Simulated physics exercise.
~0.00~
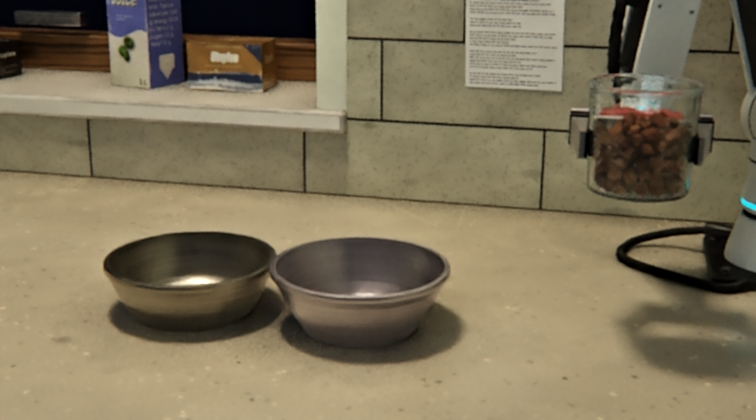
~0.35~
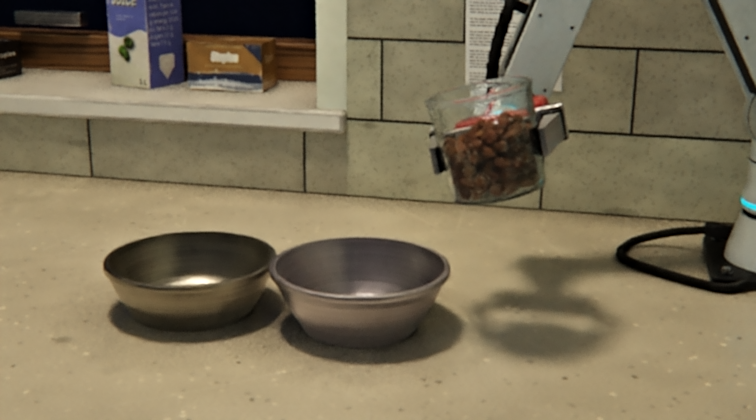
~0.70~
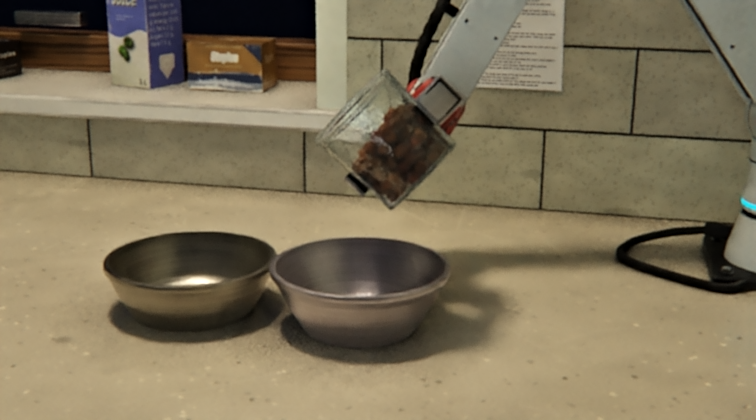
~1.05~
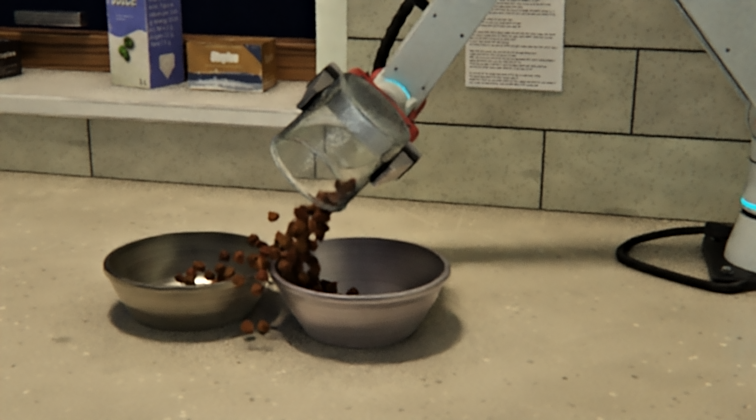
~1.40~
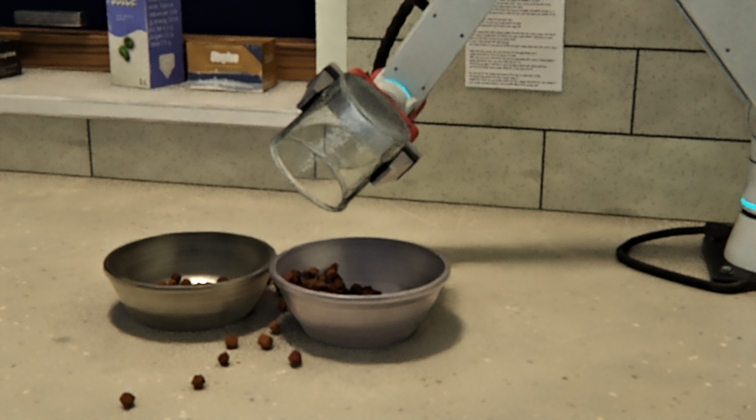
On a countertop, a robot arm tips brown pellets into two bowls, spilling some.
